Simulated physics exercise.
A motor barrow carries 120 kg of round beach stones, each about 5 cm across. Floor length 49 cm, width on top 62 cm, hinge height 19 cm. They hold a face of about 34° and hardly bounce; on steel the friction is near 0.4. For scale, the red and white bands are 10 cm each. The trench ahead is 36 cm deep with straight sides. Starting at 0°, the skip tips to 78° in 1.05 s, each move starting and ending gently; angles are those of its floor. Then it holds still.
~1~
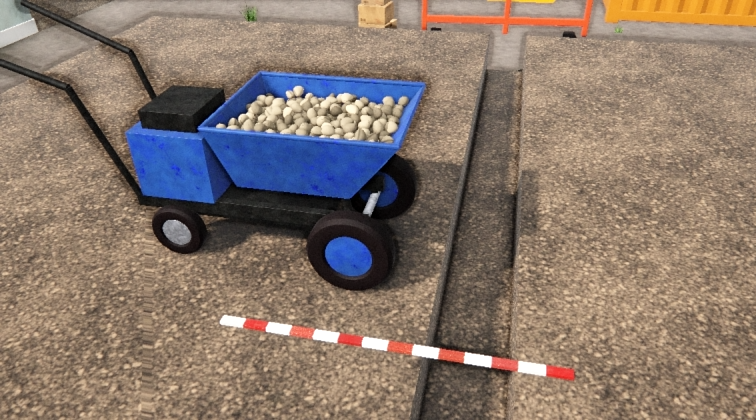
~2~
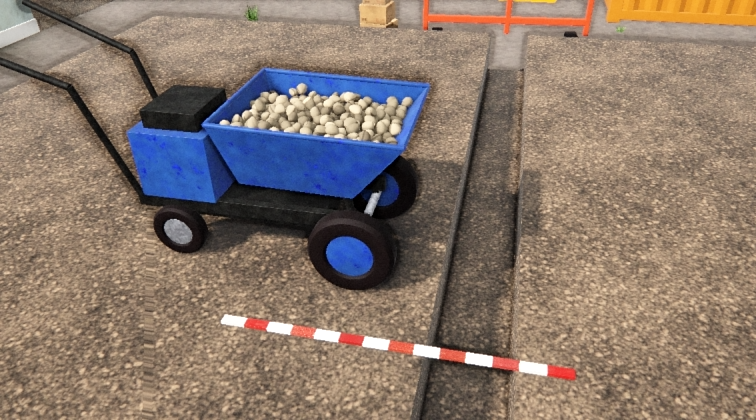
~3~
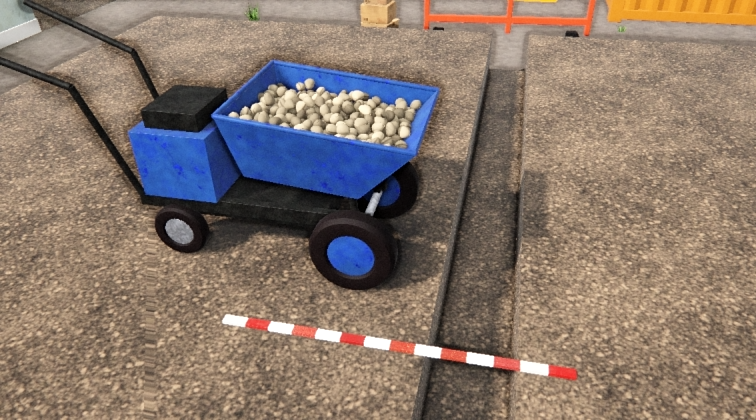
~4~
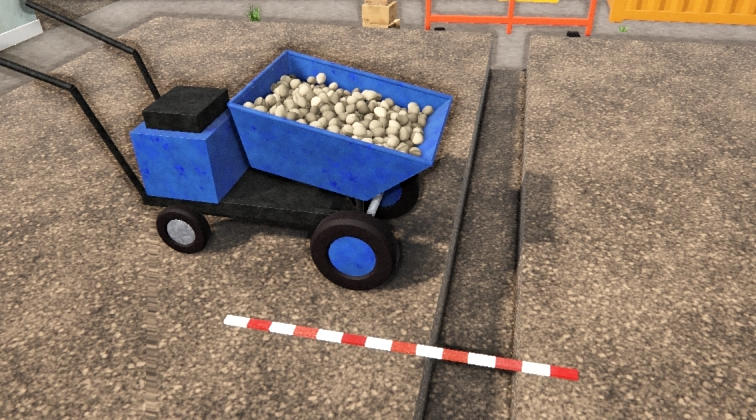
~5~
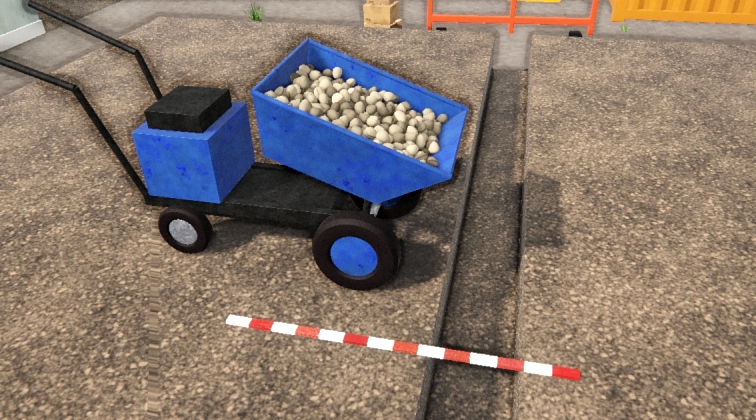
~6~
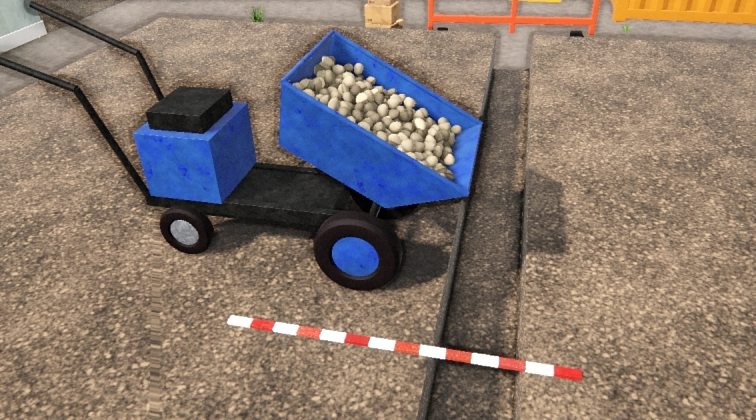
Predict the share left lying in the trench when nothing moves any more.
Some 45 per cent of it.
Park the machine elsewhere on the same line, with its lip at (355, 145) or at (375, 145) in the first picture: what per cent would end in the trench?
First some 95, then 75 per cent.
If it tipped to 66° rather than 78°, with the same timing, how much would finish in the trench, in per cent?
It would be near 45 per cent.
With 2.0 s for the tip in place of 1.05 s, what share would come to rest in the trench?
Then about 55 per cent.
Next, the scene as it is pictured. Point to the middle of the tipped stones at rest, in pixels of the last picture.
Near (545, 265).
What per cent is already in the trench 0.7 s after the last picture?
Some 20 per cent.
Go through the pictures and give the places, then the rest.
In the first picture, lip at (399, 147), floor tilted 0°, highest stones at (327, 109).
In the second picture, the skip is at 2°, its lip at (404, 149); the top of the load is at (318, 106).
In the third picture, lip at (416, 154), floor tilted 6°, highest stones at (297, 98).
In the fourth picture, the skip is at 12°, its lip at (432, 164); the top of the load is at (294, 89).
In the fifth picture, the skip is at 20°, its lip at (451, 177); the top of the load is at (310, 77).
In the sixth picture, the skip is at 30°, its lip at (468, 195); the top of the load is at (330, 69).
Then, 0.4 s after the last picture the floor is at 66°, 99 % in the skip, 1 % in the trench; the foremost stones are at (513, 248).
Then, 0.7 s after the last picture the floor is at 78°, 41 % in the skip, 20 % in the trench, 38 % past the trench; the foremost stones are at (645, 280).
Then, 1.1 s after the last picture the floor is at 78°, 6 % in the skip, 38 % in the trench, 56 % past the trench; the foremost stones are past the picture's edge.
Then, 3.0 s after the last picture the floor is at 78°, 0 % in the skip, 45 % in the trench, 55 % past the trench; the foremost stones are past the picture's edge.
